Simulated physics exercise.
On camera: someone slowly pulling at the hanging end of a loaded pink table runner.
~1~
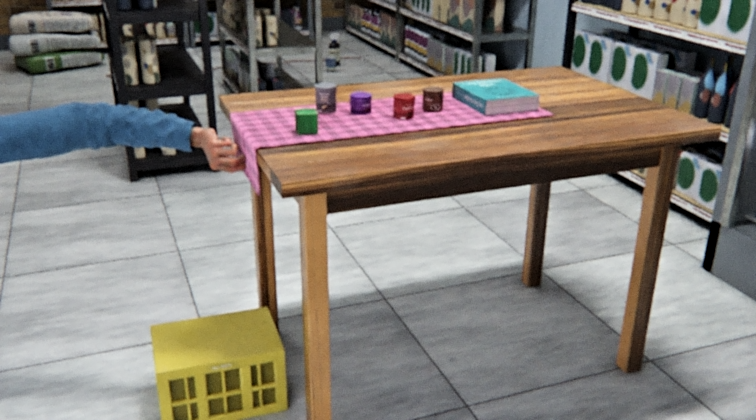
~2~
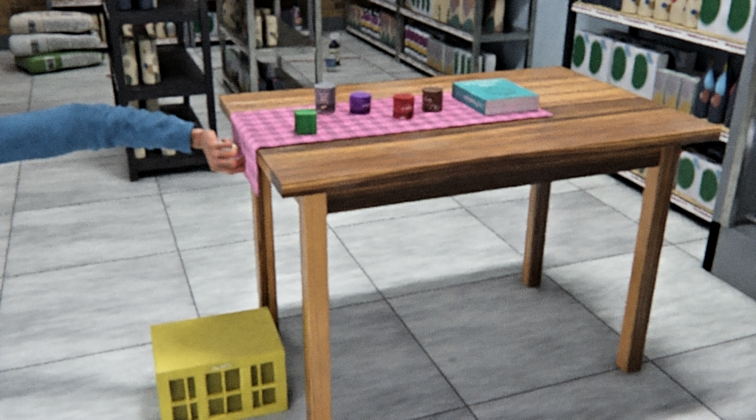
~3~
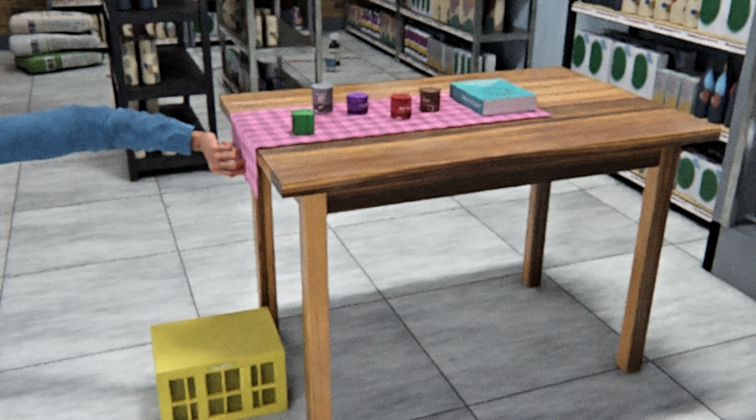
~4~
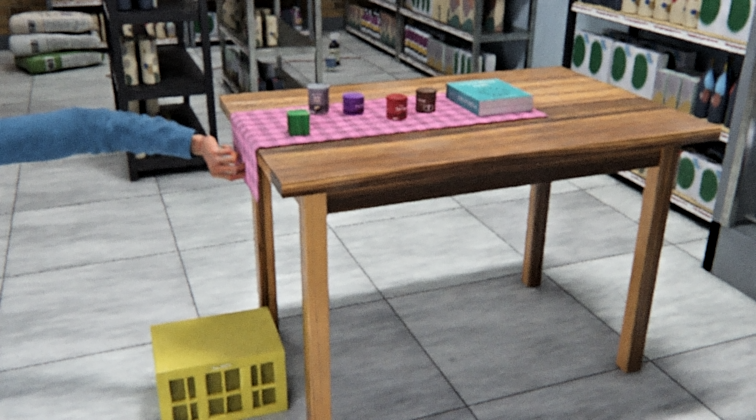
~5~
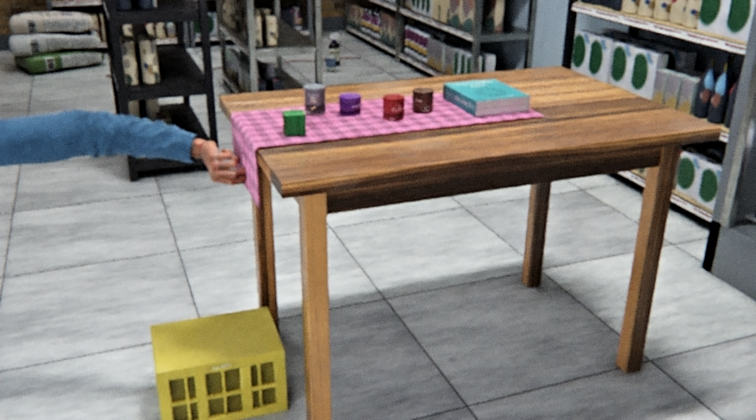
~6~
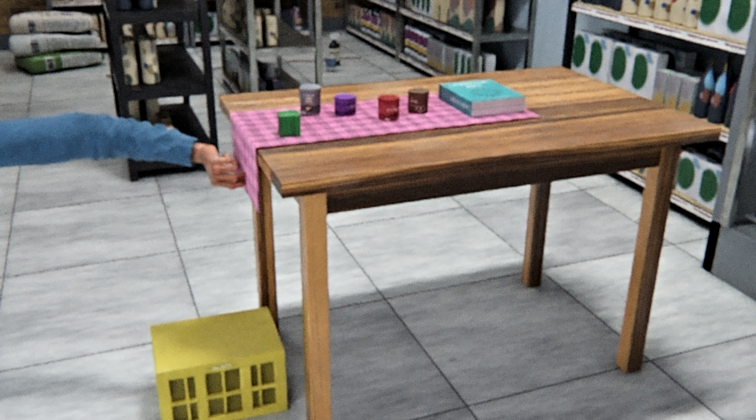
In a store aisle, a hand slowly pulled the hanging end of a pink checkered runner downward, and the small pots, green cube and teal book on it slid slightly left across the wooden table.
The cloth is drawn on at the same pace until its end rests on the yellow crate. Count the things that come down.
Over the edge go four.
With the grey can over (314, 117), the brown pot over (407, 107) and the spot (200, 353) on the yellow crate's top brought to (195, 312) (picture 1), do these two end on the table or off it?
The grey can tumbles off, the brown pot remains up.
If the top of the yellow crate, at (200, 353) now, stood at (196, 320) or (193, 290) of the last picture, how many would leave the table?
The count: 3 and 2.
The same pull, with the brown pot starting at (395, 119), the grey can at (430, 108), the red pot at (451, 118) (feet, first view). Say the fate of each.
The brown pot goes over; the grey can stays on; the red pot keeps its place on top.
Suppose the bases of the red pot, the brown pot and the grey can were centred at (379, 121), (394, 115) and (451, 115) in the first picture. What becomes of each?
The red pot tumbles off; the brown pot tumbles off; the grey can stays on.
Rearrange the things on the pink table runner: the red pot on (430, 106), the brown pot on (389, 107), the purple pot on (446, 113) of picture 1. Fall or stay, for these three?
The red pot holds on; the brown pot goes over; the purple pot remains up.
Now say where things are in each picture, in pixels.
Hem (260, 196); green cube (306, 111); grey can (326, 85); purple pot (361, 95); red pot (404, 96); brown pot (433, 89); top of the crate (200, 353), in the first frame.
Hem (259, 197); green cube (305, 111), in the second frame.
Hem (259, 200); grey can (323, 86), in the third frame.
Hem (259, 205); purple pot (354, 95); top of the crate (200, 353), in the fourth frame.
Hem (260, 209); red pot (394, 97), in the fifth frame.
Hem (260, 213); green cube (289, 113); grey can (310, 87); purple pot (345, 96); red pot (389, 97); brown pot (418, 90), in the sixth frame.
A little later, hem near (248, 275); green cube and grey can gone.
Next, hem on the crate; green cube, grey can, purple pot and red pot gone.
When it is over, hem on the crate; green cube, grey can, purple pot and red pot gone. The table loses four.
